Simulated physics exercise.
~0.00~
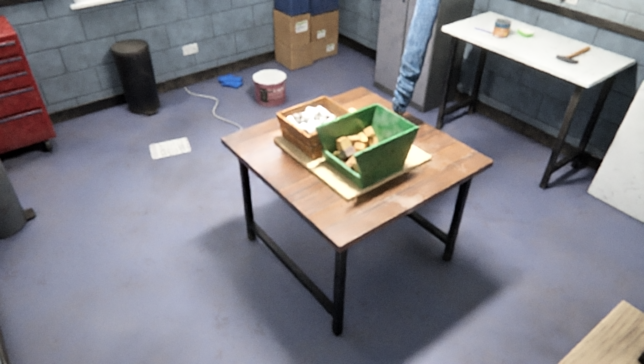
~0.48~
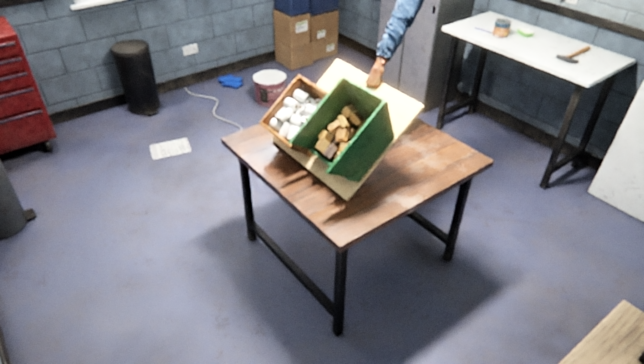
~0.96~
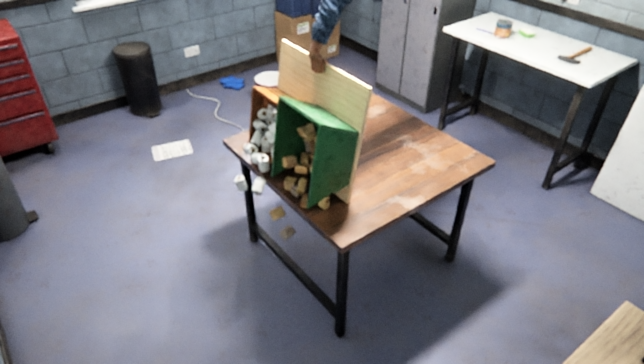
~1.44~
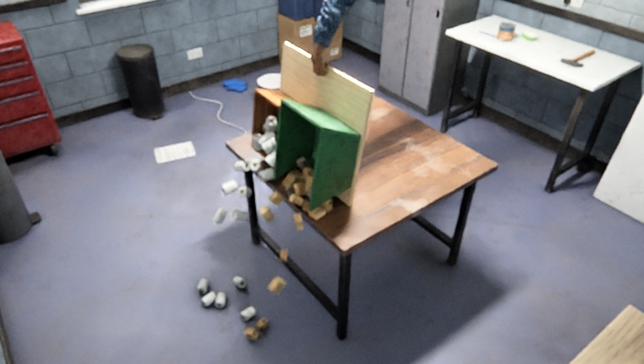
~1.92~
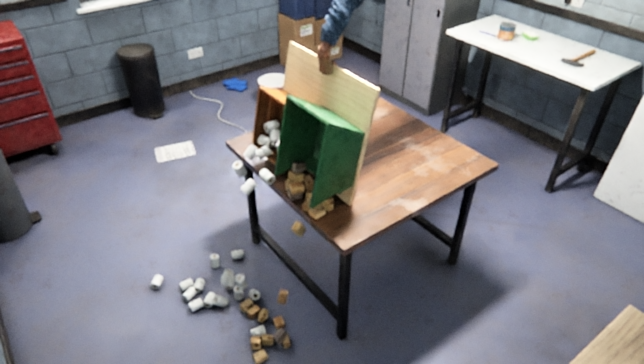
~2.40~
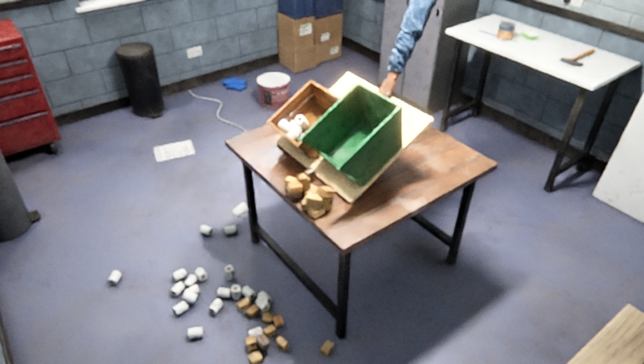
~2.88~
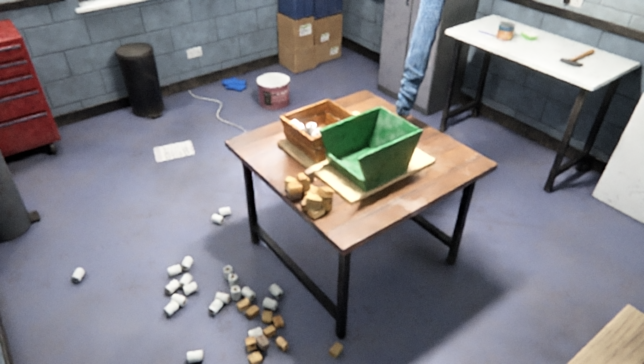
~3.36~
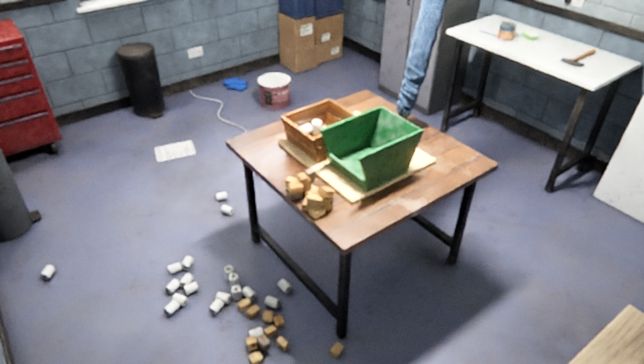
The footage shows a hand tilting a board holding a green tray of wood offcuts and a wooden tray of white rolls until pieces spill onto the table and floor, then lowering it flat, leaving the green tray empty and some rolls in the other.
